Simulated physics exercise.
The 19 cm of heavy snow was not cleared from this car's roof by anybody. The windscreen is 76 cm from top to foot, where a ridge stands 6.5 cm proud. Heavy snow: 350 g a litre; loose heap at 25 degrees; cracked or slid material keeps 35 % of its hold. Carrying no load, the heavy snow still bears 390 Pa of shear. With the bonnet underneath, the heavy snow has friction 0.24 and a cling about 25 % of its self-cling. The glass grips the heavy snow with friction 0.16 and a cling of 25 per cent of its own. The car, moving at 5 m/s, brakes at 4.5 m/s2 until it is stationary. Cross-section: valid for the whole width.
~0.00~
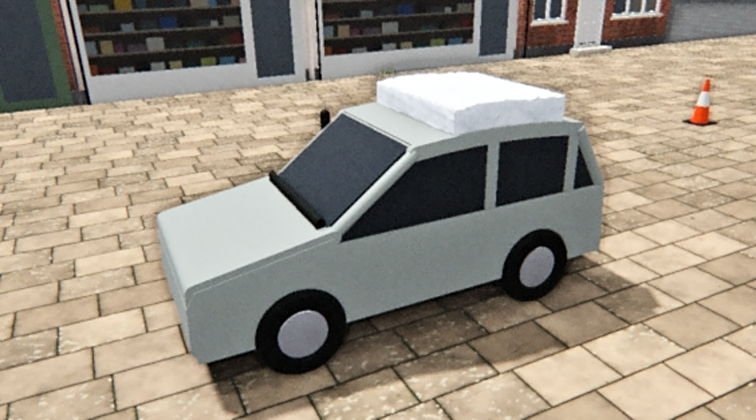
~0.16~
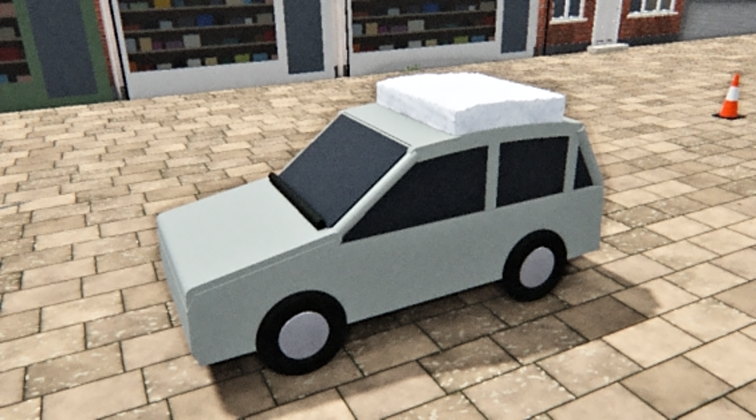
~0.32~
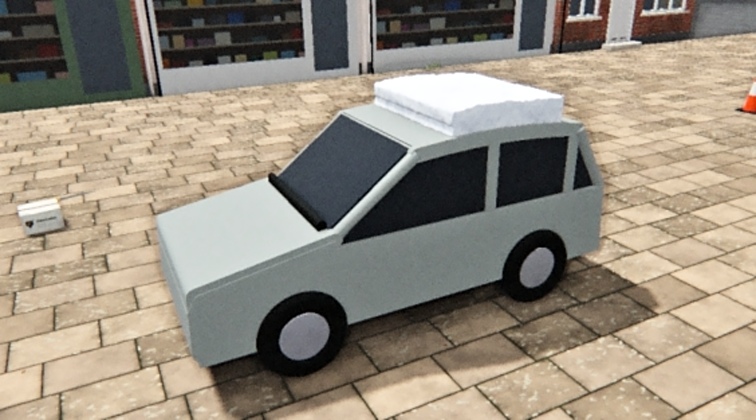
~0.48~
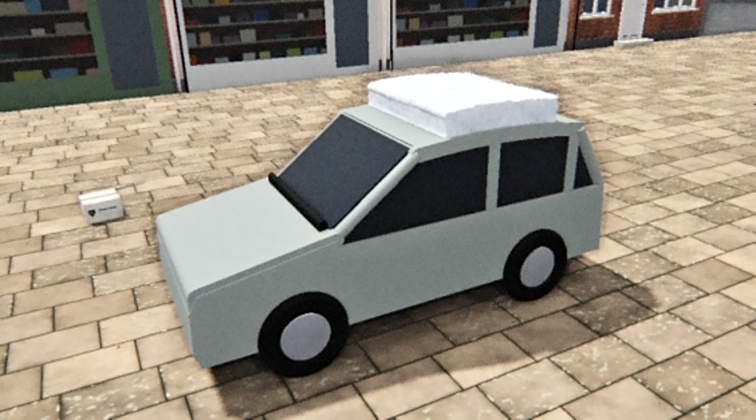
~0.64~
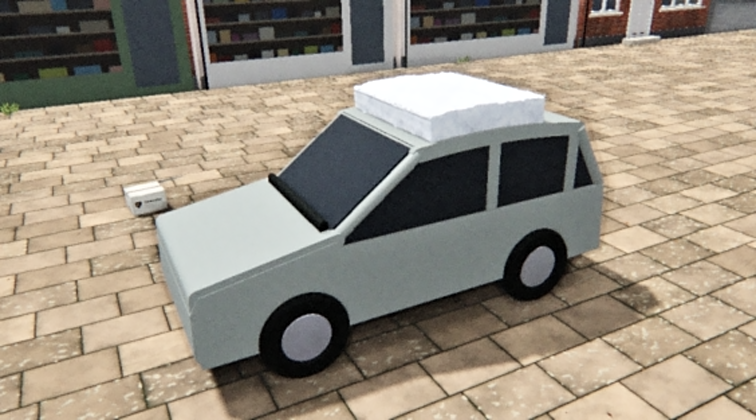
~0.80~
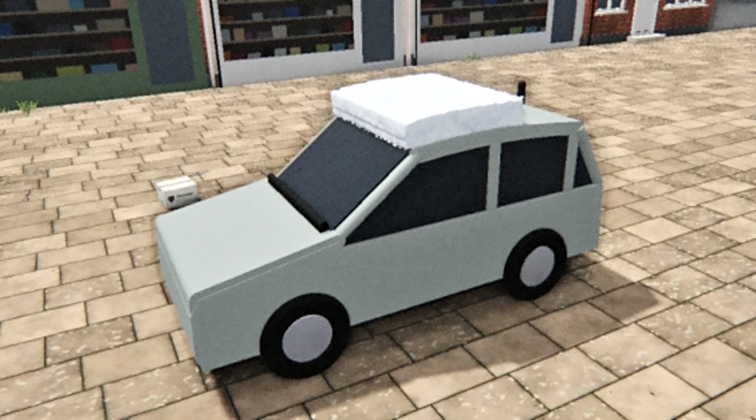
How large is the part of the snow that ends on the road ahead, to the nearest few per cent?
Roughly 96 per cent.
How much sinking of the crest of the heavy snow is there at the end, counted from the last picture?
60 cm.
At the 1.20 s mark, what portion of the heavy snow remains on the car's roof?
Roughly 3 %.
After 1.20 s, 3 % of the snow is on the roof, 64 % on the glass, 33 % on the bonnet and none has gone off the nose.
After 1.67 s, none of the snow is on the roof, 1 % on the glass, 64 % on the bonnet and 35 % has gone off the nose.
After 2.14 s, none of the snow is on the roof, 1 % on the glass, 9 % on the bonnet and 89 % has gone off the nose.
After 2.61 s, none of the snow is on the roof, 1 % on the glass, 3 % on the bonnet and 96 % has gone off the nose.
After 2.71 s, none of the snow is on the roof, 1 % on the glass, 3 % on the bonnet and 96 % has gone off the nose.
